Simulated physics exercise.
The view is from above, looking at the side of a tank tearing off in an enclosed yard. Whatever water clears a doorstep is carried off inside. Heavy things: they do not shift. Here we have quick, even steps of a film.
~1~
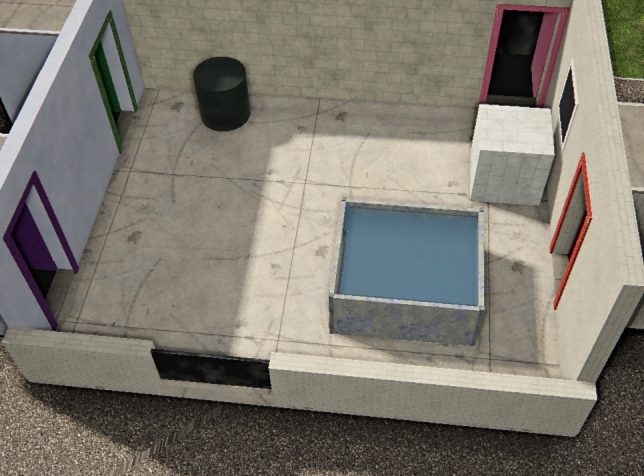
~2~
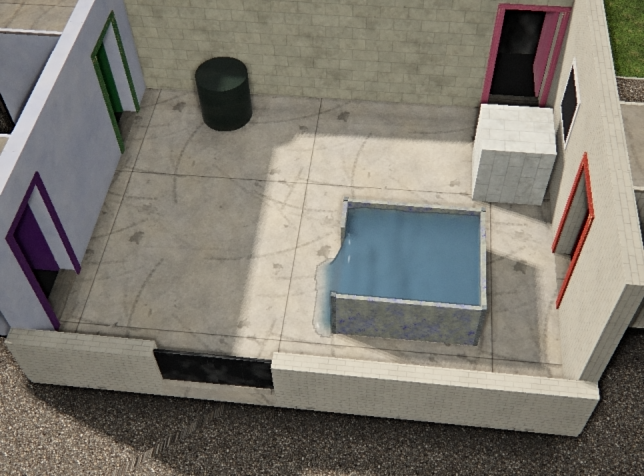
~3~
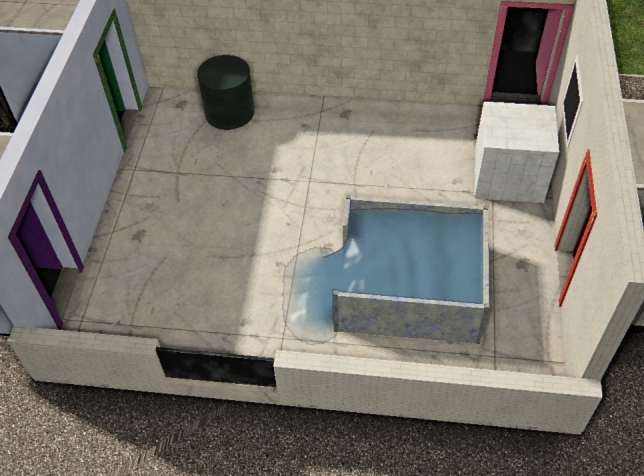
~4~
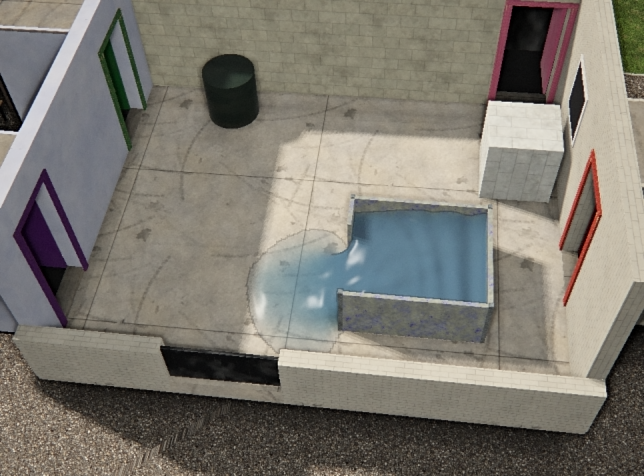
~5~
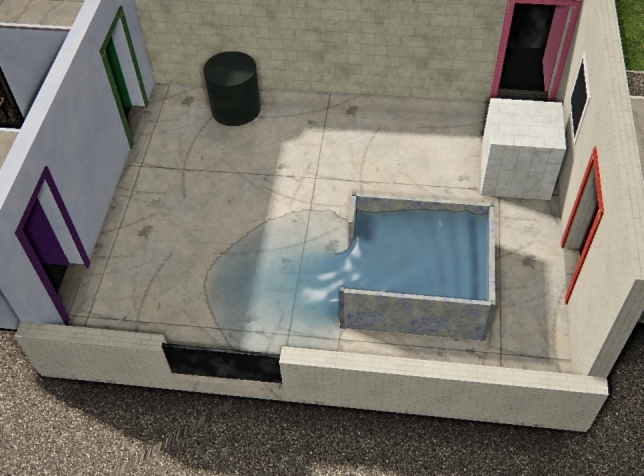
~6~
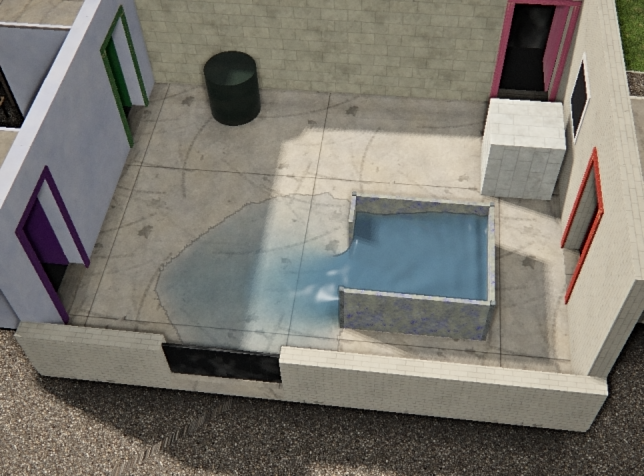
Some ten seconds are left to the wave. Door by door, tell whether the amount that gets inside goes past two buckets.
Door by door: The red door stays at two buckets or less, the green door goes past two buckets, the pink door stays at two buckets or less, the purple door goes past two buckets.
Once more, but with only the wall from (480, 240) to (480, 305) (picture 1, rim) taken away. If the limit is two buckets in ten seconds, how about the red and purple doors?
Lab note: Red door above the mark, purple door above the mark.
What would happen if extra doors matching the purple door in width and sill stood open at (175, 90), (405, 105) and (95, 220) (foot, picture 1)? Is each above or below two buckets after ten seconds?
Result, in listed order - beats the mark, misses the mark, beats the mark.
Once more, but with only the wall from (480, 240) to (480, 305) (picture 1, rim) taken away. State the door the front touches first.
It's the red door that comes first.
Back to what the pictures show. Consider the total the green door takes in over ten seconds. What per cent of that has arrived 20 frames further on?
Estimated share: About 5 %.
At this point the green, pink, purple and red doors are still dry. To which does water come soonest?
Result: The door marked purple is first.
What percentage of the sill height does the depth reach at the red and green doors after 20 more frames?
About 0 and 180 %.
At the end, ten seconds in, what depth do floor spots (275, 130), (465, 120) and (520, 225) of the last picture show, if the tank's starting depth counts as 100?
I'd put them at close to 4 per cent, then 2 per cent, then 4 per cent.
A moment on, water covers 35 % of the floor; the red door not reached, the green door not reached, the pink door not reached, the purple door over two buckets in.
Next, water covers 40 % of the floor; the red door not reached, the green door wet at the sill, nothing in, the pink door not reached, the purple door far over two buckets in.
Then, water covers 45 % of the floor; the red door not reached, the green door under two buckets in, the pink door not reached, the purple door far over two buckets in.
Later, water covers 65 % of the floor; the red door not reached, the green door far over two buckets in, the pink door not reached, the purple door far over two buckets in.
In the end, water covers 90 % of the floor; the red door not reached, the green door far over two buckets in, the pink door wet at the sill, nothing in, the purple door far over two buckets in.
